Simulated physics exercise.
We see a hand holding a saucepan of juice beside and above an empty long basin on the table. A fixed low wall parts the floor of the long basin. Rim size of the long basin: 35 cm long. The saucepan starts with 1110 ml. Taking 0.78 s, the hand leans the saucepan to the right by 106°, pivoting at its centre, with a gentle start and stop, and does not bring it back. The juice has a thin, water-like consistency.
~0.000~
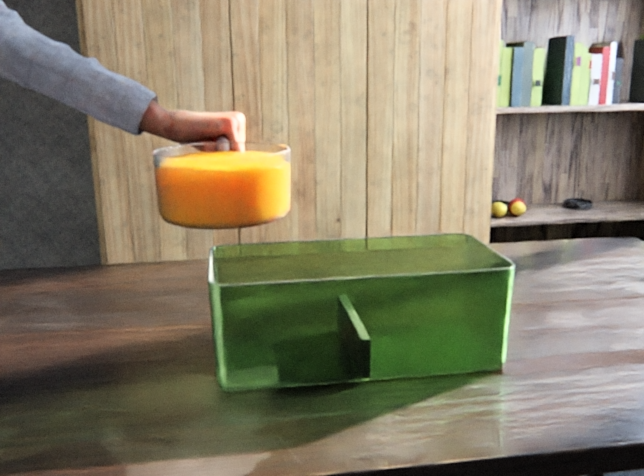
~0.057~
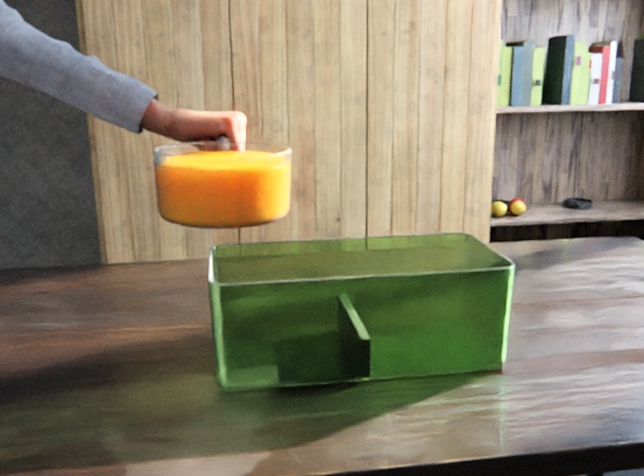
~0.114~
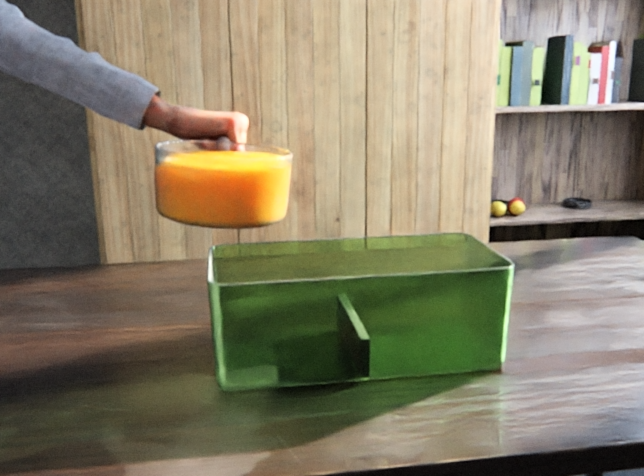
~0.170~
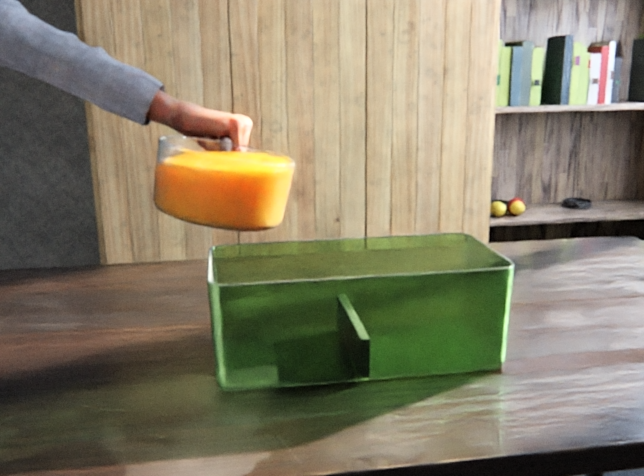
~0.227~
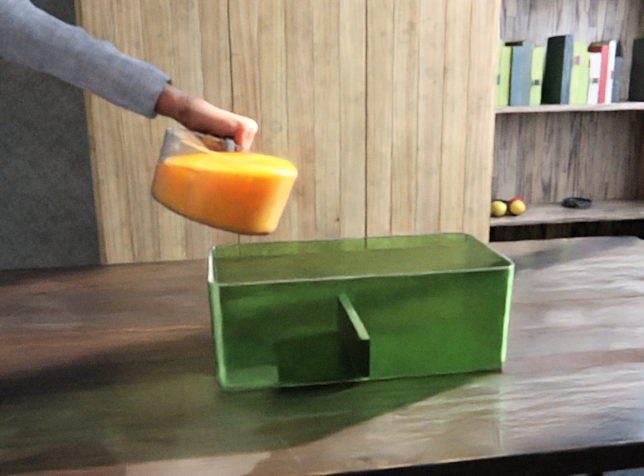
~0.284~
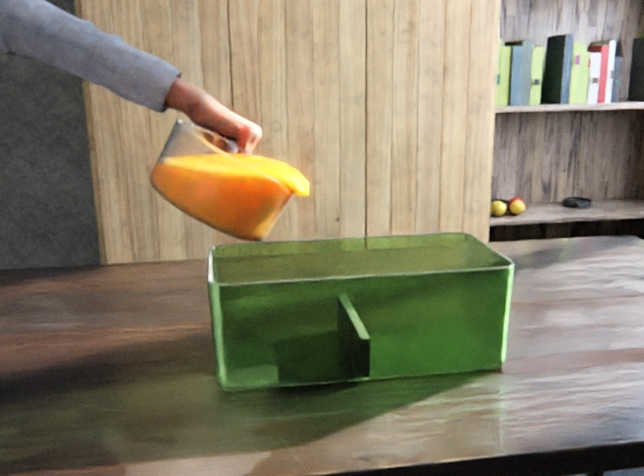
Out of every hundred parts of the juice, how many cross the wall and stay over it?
About 25 in every hundred.
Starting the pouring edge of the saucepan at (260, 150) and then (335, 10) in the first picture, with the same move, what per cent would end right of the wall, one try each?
In turn about 10 and 85 per cent.
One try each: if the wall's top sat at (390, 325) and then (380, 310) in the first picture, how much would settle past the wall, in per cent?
I'd say 20 percent on the first go, 5 percent on the next.
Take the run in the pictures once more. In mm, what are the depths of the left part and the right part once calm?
The left side settles near 30 mm and the right side near 10 mm.
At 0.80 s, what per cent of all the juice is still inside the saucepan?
Around 5 in a hundred is still there.
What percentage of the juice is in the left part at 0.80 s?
Reading: Approx. 68 per cent.
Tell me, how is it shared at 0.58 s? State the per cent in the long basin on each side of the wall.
Left roughly 30, right roughly 18.
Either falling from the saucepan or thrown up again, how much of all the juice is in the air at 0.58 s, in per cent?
Roughly 26 percent.
By 0.58 s the tilt is 90° and 27 per cent is still to pour, 30 is left of the wall and 17 right of it.
By 0.80 s the tilt is 106° and 5 per cent is still to pour, 68 is left of the wall and 22 right of it.
By 1.03 s the tilt is 106° and 0 per cent is still to pour, 73 is left of the wall and 24 right of it.
By 1.28 s the tilt is 106° and 0 per cent is still to pour, 73 is left of the wall and 25 right of it.
At rest 73 per cent lies left of the wall, 25 right of it and 2 outside.
